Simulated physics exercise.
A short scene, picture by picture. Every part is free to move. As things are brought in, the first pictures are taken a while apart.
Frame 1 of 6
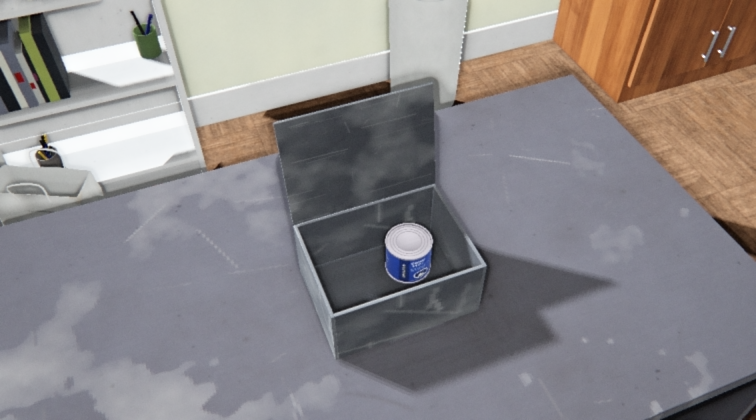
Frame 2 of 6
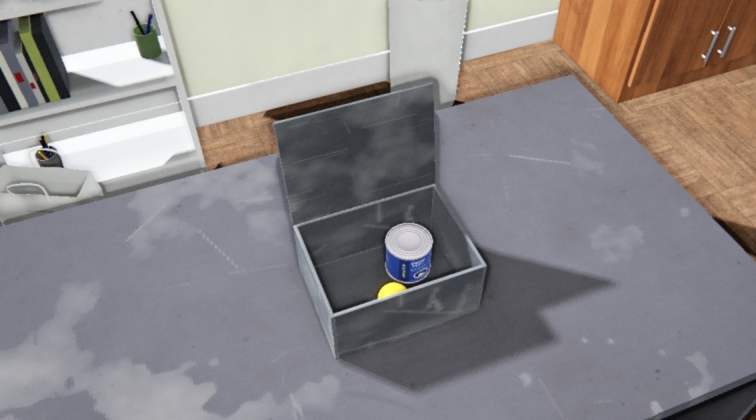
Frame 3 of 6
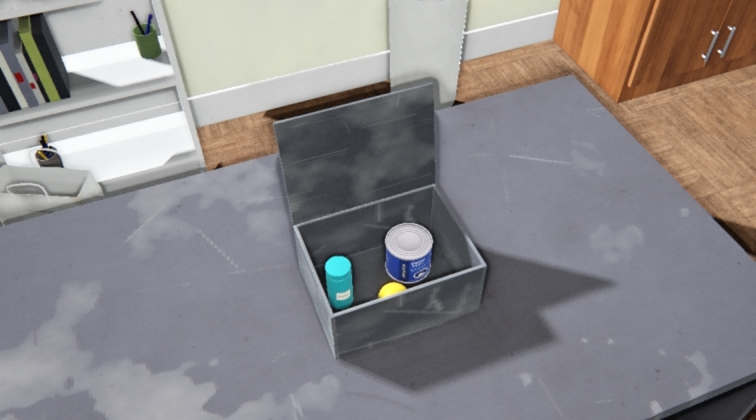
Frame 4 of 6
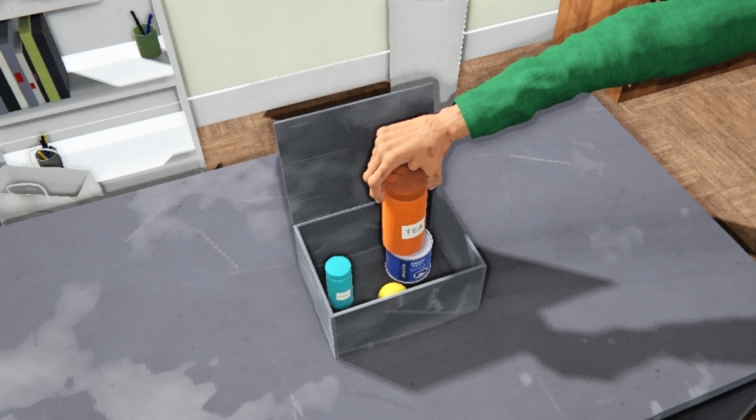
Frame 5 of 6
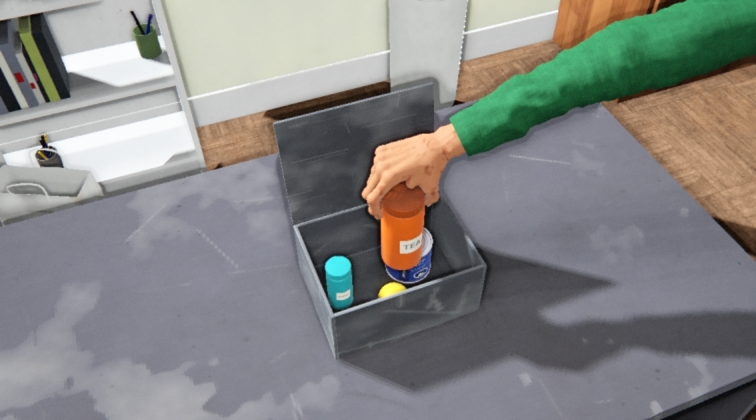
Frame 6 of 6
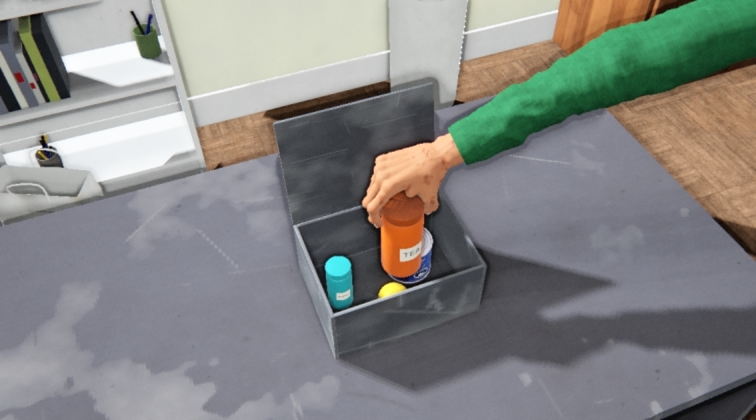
A hand in a green sleeve lowered an orange jar into an open grey box beside a blue tin, after a yellow ball and then a turquoise shaker had appeared inside.
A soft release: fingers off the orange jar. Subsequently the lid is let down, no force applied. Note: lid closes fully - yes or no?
Yes.
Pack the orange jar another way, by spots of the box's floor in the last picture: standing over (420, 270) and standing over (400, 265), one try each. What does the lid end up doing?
Case one: Lid stays raised; case two: Lid stays raised.
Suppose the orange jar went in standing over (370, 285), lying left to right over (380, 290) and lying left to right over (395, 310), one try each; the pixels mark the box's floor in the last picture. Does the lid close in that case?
The lid is kept raised the first time, lowers completely the second time and lowers completely the third time.
Then, 0.60 s on from there, orange jar on its side near (366, 288); turquoise shaker turned 21° from how it was put; yellow lemon shifted a little.
Then, 1.00 s on from there, lid starting down; orange jar on its side near (363, 288); turquoise shaker shifted about its own width; yellow lemon shifted a little.
Then, 1.60 s on from there, lid 60° above the rim; orange jar on its side near (363, 288); turquoise shaker shifted about its own width; yellow lemon shifted about its own width.
Then, 2.10 s on from there, lid 22° above the rim; orange jar on its side near (363, 288); yellow lemon shifted about its own width; turquoise shaker shifted about its own width.
In the end, lid shut; toppled in the box, orange jar; moved from the start, turquoise shaker and yellow lemon; blue tin unmoved. At the end, from the last picture's camera, orange jar near (363, 288).
